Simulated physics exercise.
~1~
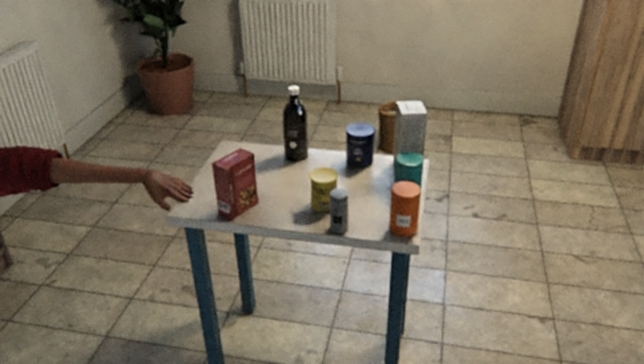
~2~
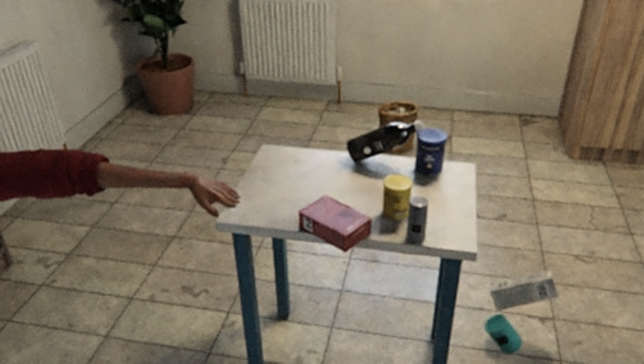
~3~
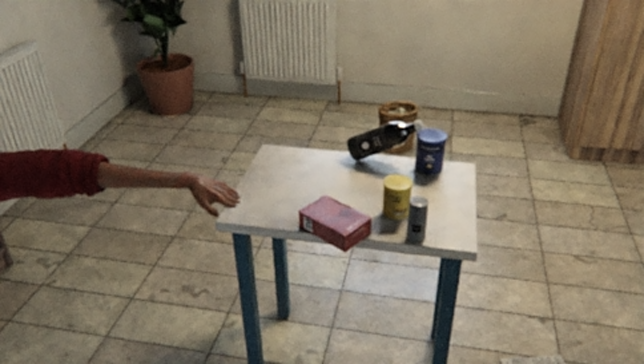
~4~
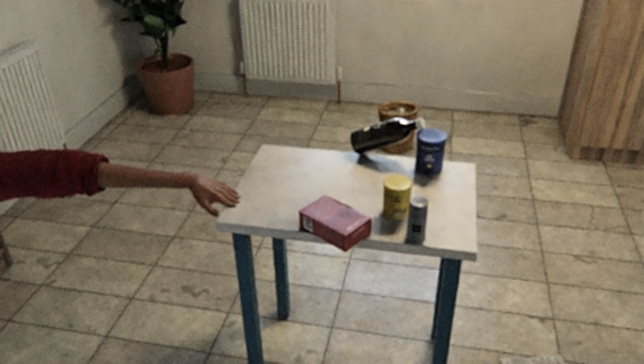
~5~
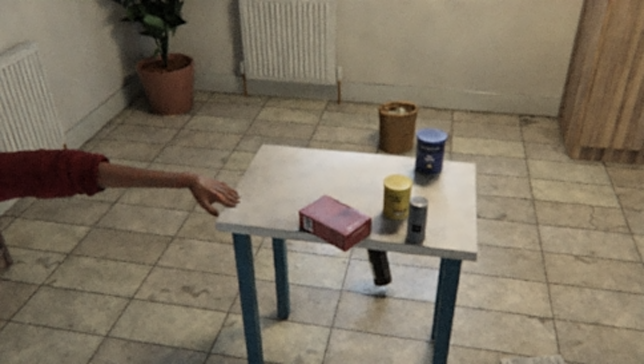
Small table jolting right beside an outstretched hand, toppling a red packet and scattering containers, before a black bottle drops off behind.
